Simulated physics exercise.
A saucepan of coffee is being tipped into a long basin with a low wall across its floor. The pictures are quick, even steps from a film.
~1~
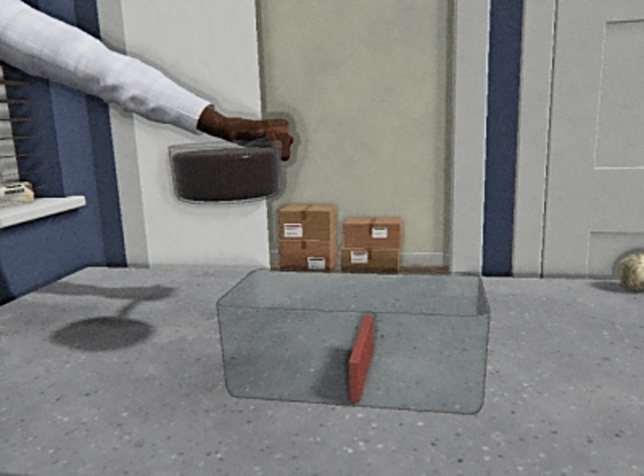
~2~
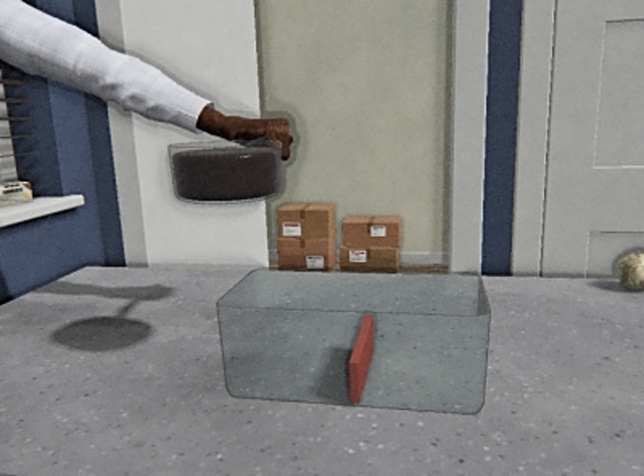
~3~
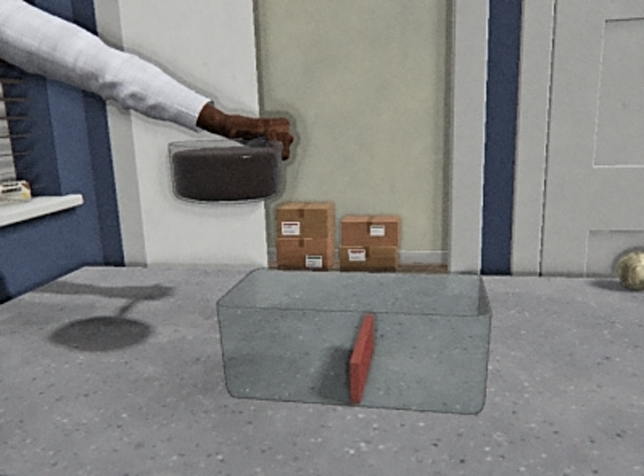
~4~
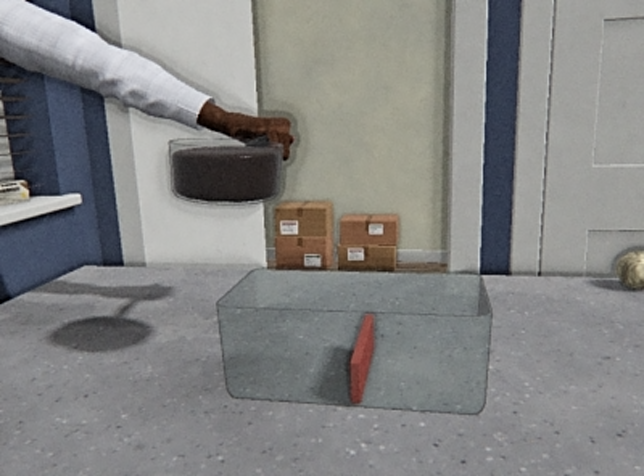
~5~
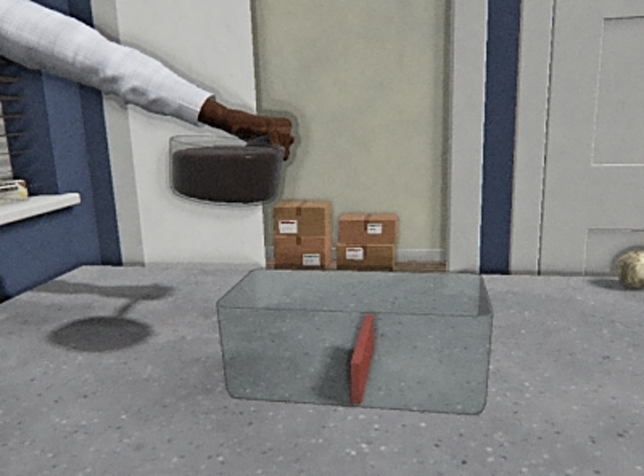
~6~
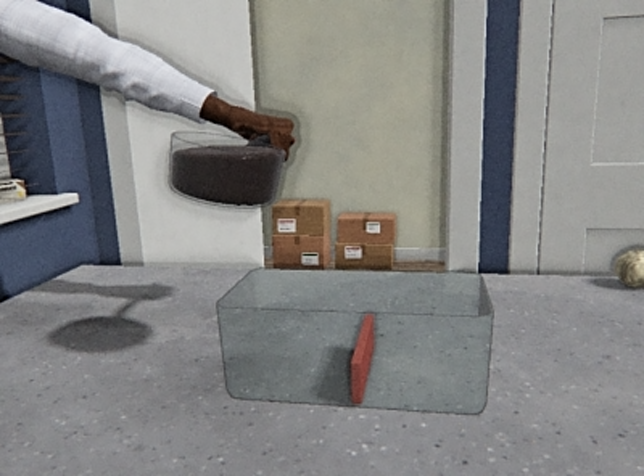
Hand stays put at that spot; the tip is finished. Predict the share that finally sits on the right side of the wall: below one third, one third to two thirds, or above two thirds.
Right-side share: Below one third.
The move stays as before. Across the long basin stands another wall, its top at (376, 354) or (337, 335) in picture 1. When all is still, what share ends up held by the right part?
I'd expect near 10 percent the first time and near 55 percent the next.
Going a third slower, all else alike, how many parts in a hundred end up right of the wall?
It comes to near 15 per cent.
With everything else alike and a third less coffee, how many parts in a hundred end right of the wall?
Roughly 0 in a hundred.
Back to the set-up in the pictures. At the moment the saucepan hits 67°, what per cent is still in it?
Roughly 50 percent remains at that point.
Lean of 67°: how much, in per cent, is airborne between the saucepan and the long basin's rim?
About 40 per cent.
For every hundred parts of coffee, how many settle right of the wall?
I'd put it at around 10 %.
A moment on, the saucepan is tipped part way and 52 per cent is still to pour, 10 is left of the wall and 0 right of it.
Next, the saucepan is tipped on its side and 11 per cent is still to pour, 68 is left of the wall and 9 right of it.
Then the saucepan is tipped on its side and 2 per cent is still to pour, 84 is left of the wall and 10 right of it.
Later the saucepan is tipped on its side and 1 per cent is still to pour, 87 is left of the wall and 10 right of it.
Finally, 88 per cent lies left of the wall, 10 right of it and 1 outside.
